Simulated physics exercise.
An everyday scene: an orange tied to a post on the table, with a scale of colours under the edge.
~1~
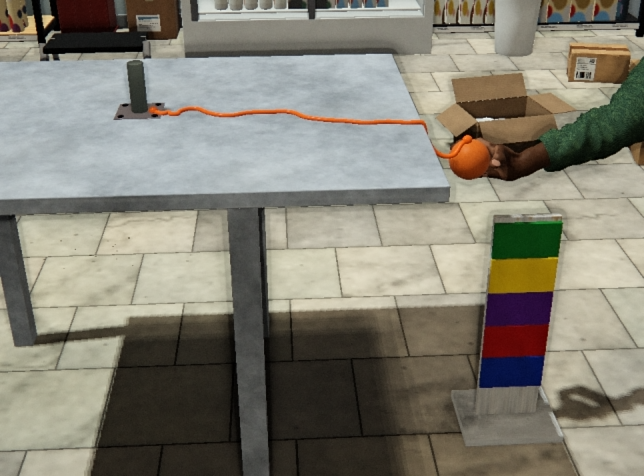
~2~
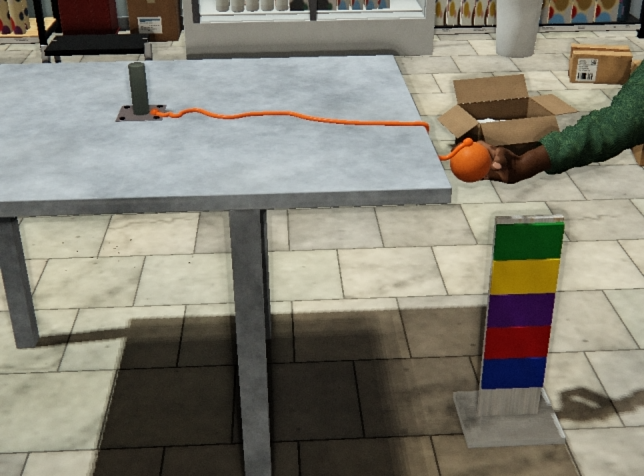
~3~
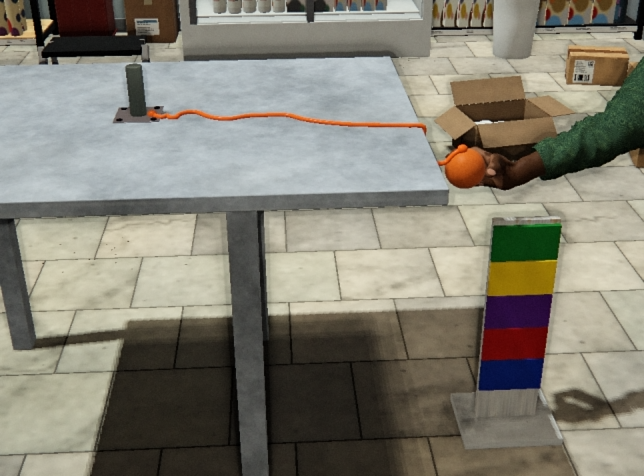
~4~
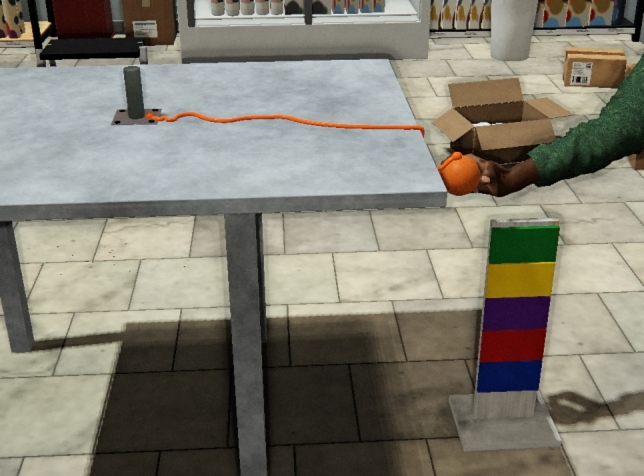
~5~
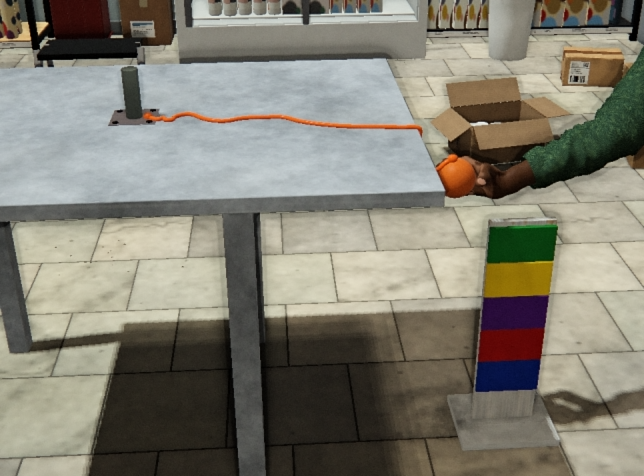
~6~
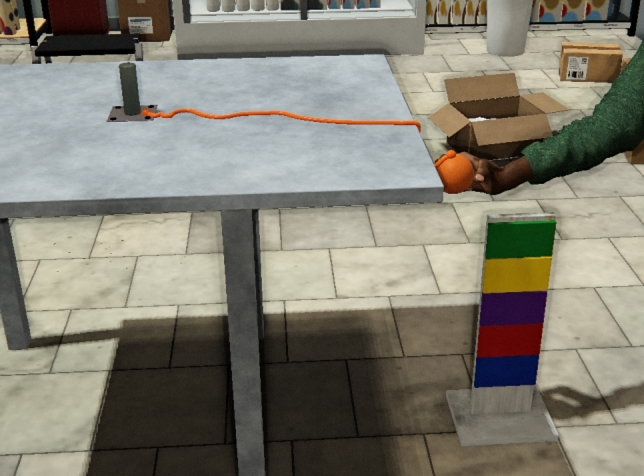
A hand holds an orange ball tied to a post, shifting it slightly at the table's edge.
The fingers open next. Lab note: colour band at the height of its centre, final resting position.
Centre at rest: Green band.
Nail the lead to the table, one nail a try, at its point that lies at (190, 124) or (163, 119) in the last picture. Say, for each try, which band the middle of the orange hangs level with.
Try one: Green. Try two: Green.
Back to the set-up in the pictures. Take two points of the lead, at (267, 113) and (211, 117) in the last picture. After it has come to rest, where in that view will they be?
Well, the first one sits at (295, 112), and the second one sits at (238, 112).
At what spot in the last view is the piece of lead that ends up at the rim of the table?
Look near (383, 123).
Early on, orange near (429, 231); level with green.
Midway, orange near (395, 224); level with green.
Near the end, orange near (390, 232); level with green.
Finally, orange near (402, 235); level with green. Its middle rests at the green band.
